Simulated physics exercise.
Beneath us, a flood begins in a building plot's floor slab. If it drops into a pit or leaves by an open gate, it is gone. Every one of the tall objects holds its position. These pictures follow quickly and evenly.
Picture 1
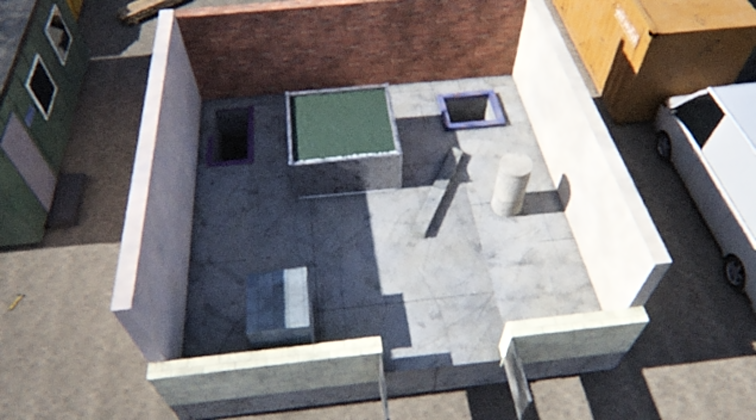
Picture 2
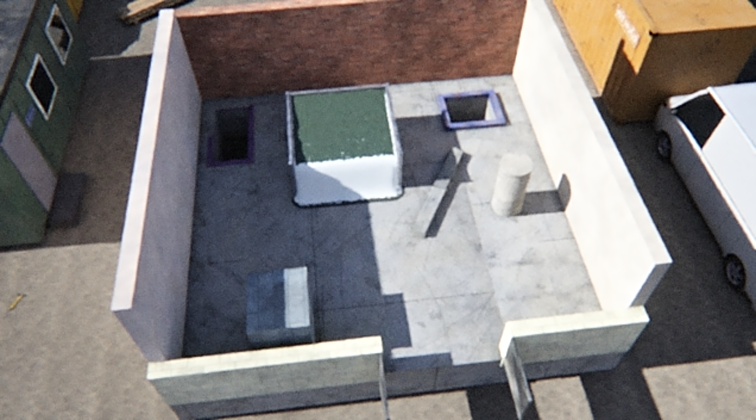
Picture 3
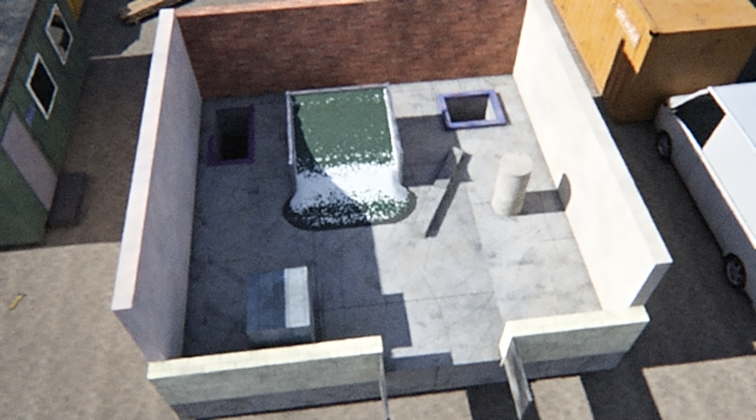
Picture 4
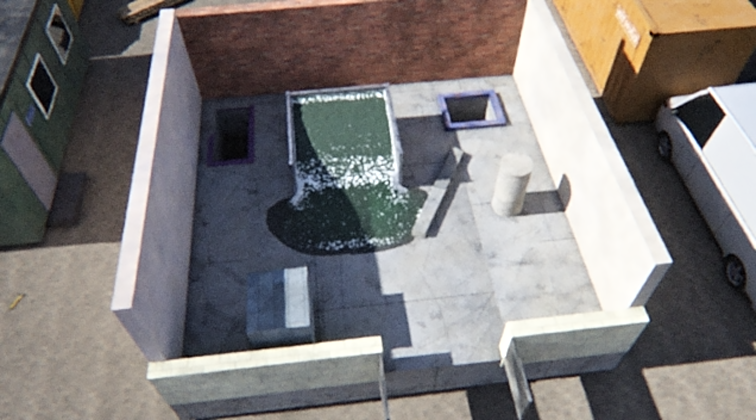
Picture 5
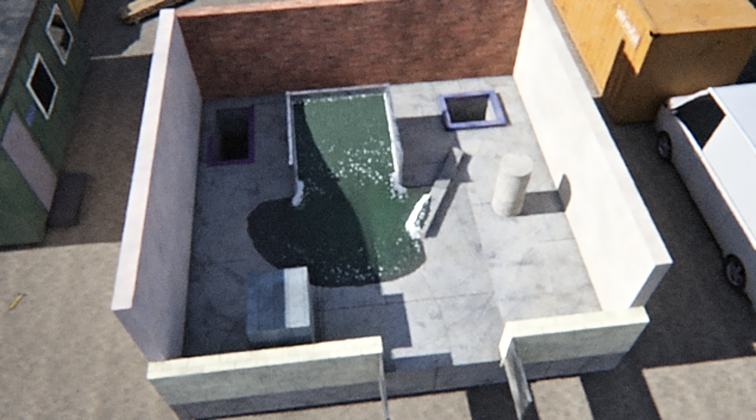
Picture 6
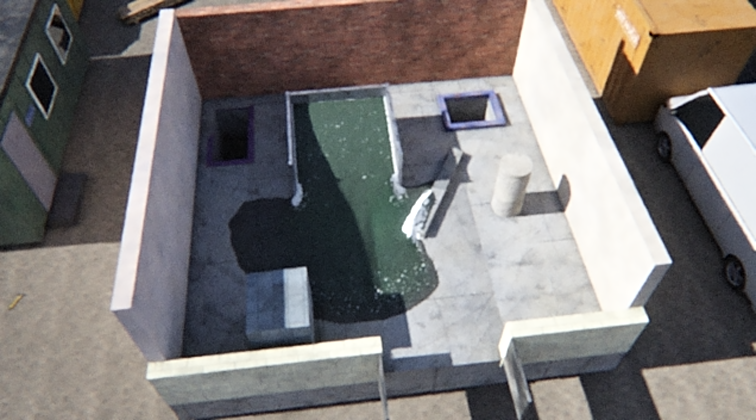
In a walled yard with a grey slab floor, a square tank of dark green liquid sits near the brick back wall. Its front side gives way to white, foaming water that pours onto the slab, then spreads forward as a dark green pool, reaching the leaning plank and the pale block.
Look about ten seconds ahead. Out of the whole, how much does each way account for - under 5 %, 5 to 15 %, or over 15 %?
Outcome: The gate is a major outlet here - beyond fifteen per cent; the blue pit is a minor outlet here - below five per cent; the purple pit is a middling outlet here - five to fifteen per cent.
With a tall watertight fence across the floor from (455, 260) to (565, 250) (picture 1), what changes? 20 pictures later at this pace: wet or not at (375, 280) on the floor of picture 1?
As far as I can tell, it ends up soaked.
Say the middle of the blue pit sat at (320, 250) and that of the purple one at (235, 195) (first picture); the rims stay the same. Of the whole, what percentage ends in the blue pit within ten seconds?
Note: Blue pit, 30 percent.
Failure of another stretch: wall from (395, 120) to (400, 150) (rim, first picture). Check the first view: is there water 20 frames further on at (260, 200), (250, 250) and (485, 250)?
Result, in sequence: Untouched by the flood; untouched by the flood; inundated.
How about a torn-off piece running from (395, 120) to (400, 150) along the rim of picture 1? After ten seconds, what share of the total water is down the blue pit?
The blue pit gets 10 per cent.
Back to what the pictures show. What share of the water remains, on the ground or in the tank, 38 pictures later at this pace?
My figure is close to 58 percent.
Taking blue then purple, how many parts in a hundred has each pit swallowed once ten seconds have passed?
About 0 and 8 per cent.
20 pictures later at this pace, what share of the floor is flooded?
Roughly 50 %.
A moment on, water covers 40 % of the floor; the gate 3 %, the blue pit 0 %, the purple pit 0 %.
Next, water covers 45 % of the floor; the gate 14 %, the blue pit 0 %, the purple pit 0 %.
Then, water covers 50 % of the floor; the gate 28 %, the blue pit 0 %, the purple pit 0 %.
Later, water covers 70 % of the floor; the gate 38 %, the blue pit 0 %, the purple pit 3 %.
In the end, water covers 90 % of the floor; the gate 44 %, the blue pit 0 %, the purple pit 8 %.
